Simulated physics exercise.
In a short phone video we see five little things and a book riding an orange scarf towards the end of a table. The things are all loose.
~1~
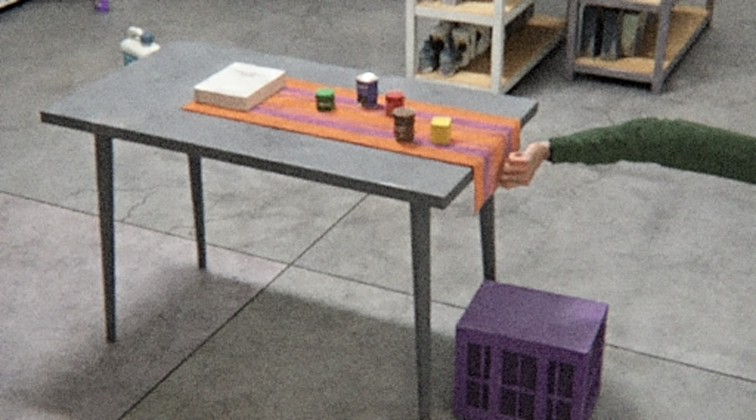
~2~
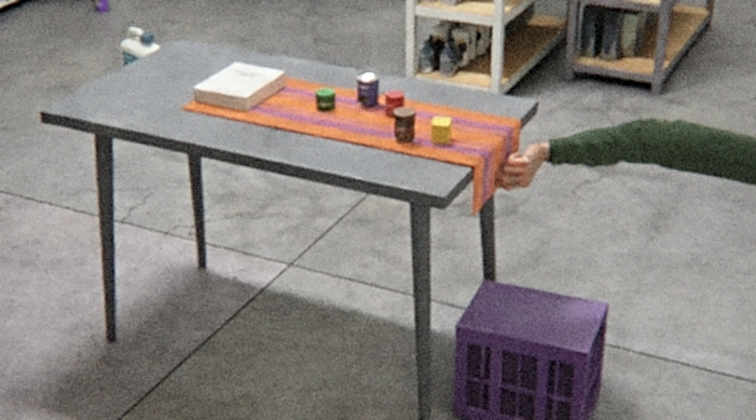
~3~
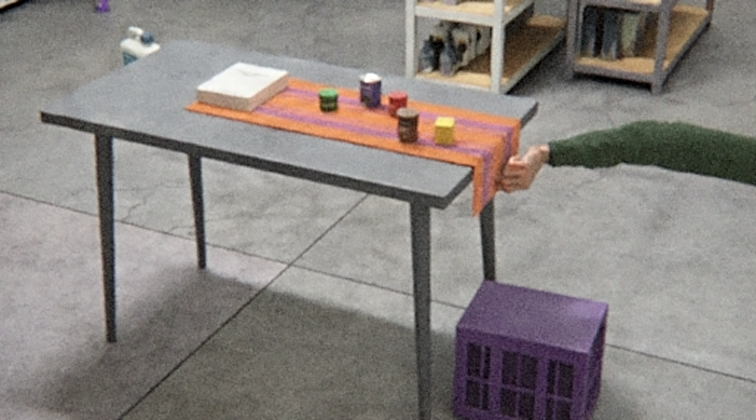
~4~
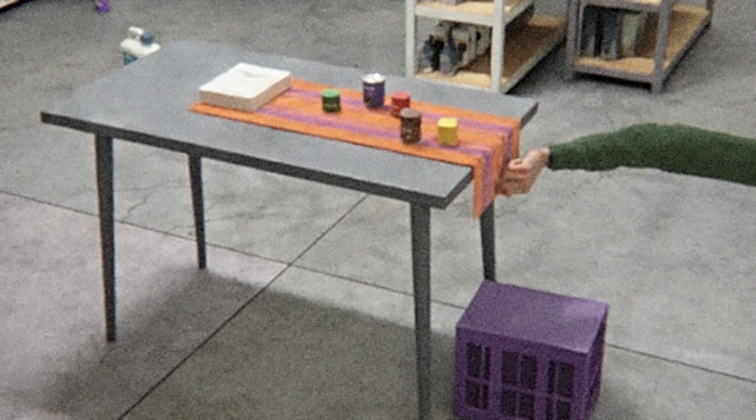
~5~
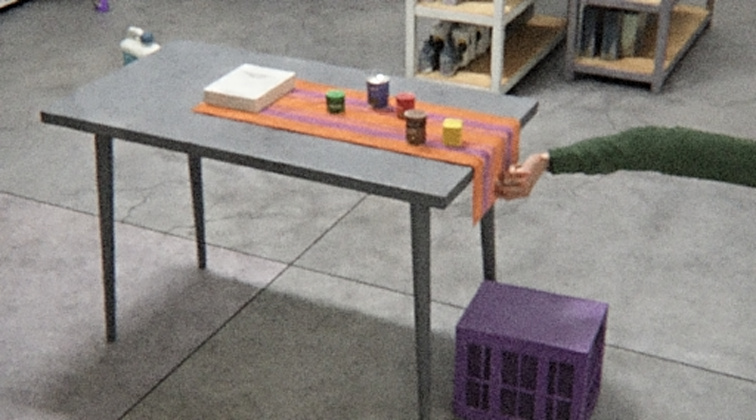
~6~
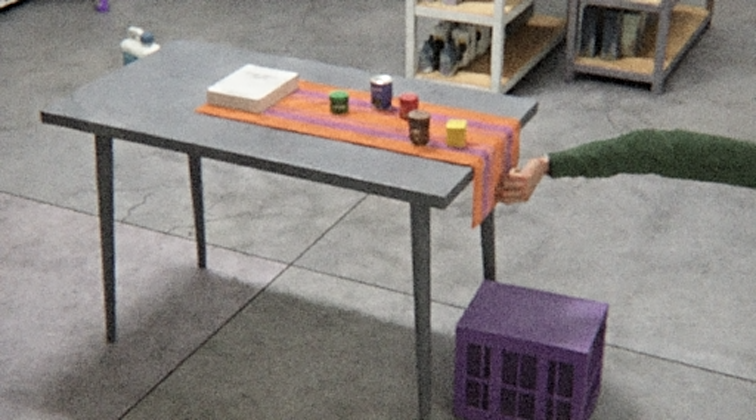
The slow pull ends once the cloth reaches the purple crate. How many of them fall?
Fallen count: Three.
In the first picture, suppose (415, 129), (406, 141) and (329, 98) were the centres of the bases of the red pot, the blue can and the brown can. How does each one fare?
The red pot topples down; the blue can topples down; and the brown can stays put.
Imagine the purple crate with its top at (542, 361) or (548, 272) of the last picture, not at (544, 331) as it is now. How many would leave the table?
4 and 1.
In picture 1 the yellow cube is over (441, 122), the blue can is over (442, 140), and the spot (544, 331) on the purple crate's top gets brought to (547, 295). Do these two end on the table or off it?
The yellow cube is lost; the blue can is lost.
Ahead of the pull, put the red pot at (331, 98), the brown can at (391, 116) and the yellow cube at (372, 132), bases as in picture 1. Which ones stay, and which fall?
Start with the red pot, which is kept; next the brown can, which is lost; last the yellow cube, which is lost.
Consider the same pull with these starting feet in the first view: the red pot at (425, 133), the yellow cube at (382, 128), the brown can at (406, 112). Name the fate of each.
Red pot: Off; yellow cube: Off; brown can: Off.
Early on, hem near (496, 264); yellow cube gone.
Midway, hem on the crate; yellow cube and brown can gone.
Finally, hem on the crate; yellow cube, brown can and red pot gone. It carries off three.
